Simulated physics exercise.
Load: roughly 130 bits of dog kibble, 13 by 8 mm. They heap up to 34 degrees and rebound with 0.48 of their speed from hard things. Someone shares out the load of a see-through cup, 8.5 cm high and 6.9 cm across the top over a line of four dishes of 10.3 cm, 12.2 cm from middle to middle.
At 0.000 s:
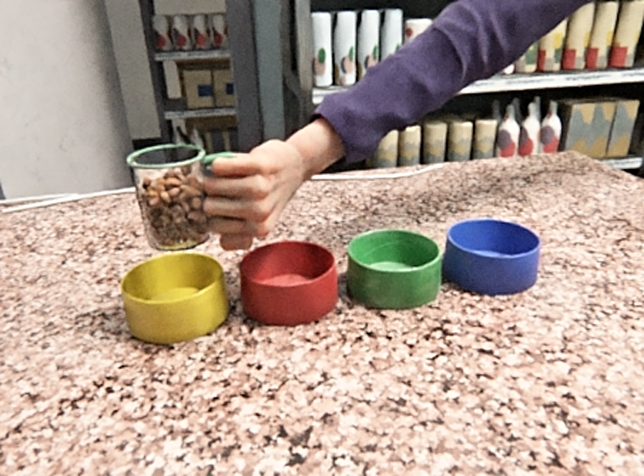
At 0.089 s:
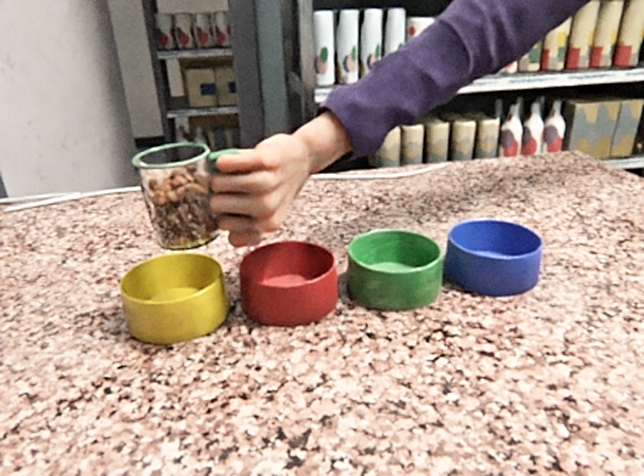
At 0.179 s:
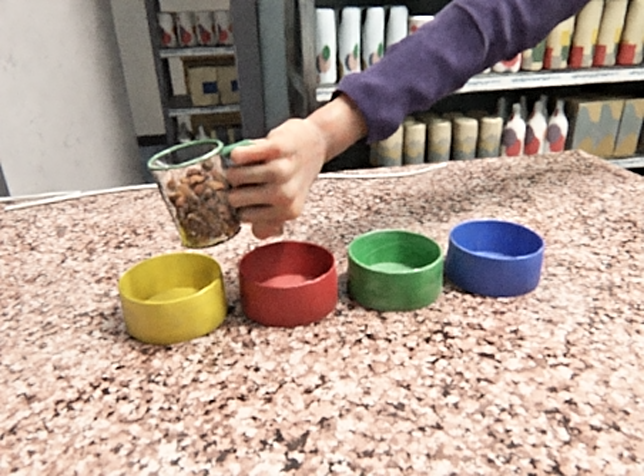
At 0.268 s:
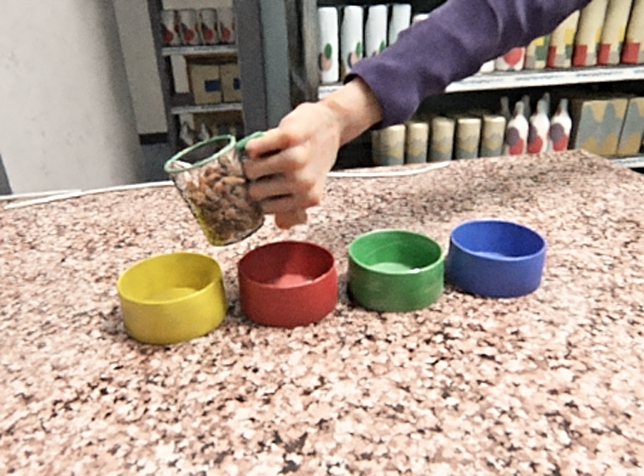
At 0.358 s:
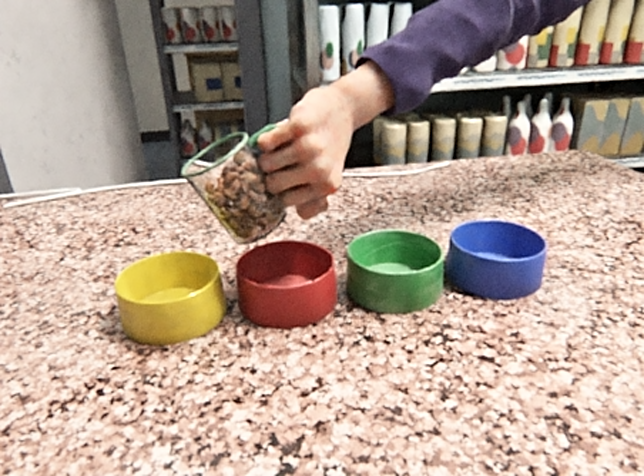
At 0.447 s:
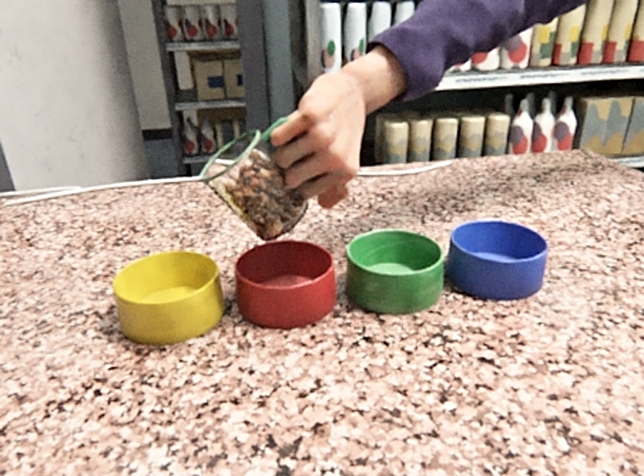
At the start, a hand holds a clear cup of brown kibble nearly upright above the yellow dish, beside red, green and blue dishes on a speckled surface. The hand then carries the cup to the right, steadily tilting it leftward, until it is steeply slanted above the red dish, the pieces still inside.
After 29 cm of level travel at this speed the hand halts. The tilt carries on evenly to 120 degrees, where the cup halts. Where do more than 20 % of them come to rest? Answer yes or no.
Red: No, blue: No, green: Yes, yellow: No, counter: No.
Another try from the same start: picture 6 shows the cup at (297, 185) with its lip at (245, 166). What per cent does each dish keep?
Red 0, blue 0, green 100, yellow 0.
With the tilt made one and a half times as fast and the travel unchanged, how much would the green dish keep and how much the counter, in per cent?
In that case green 70; counter 20.
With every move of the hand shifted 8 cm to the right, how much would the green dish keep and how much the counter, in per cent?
Green 0; counter 0.
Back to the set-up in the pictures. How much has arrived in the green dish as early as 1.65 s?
Near 60 per cent so far.
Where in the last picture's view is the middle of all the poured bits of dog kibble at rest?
Around (392, 274).
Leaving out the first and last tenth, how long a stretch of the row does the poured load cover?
Some 6 cm.
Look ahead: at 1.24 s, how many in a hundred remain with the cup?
About 95 per cent.
Then, at 0.92 s, tilt 75 degrees; cup holds 100 %.
Then, at 1.24 s, tilt 102 degrees; cup holds 95 %, green 5 %.
Then, at 1.65 s, tilt 120 degrees; cup holds 40 %, green 60 %.
At rest (2.4 s), red 0 %, blue 0 %, green 100 %, yellow 0 %, counter 0 %.
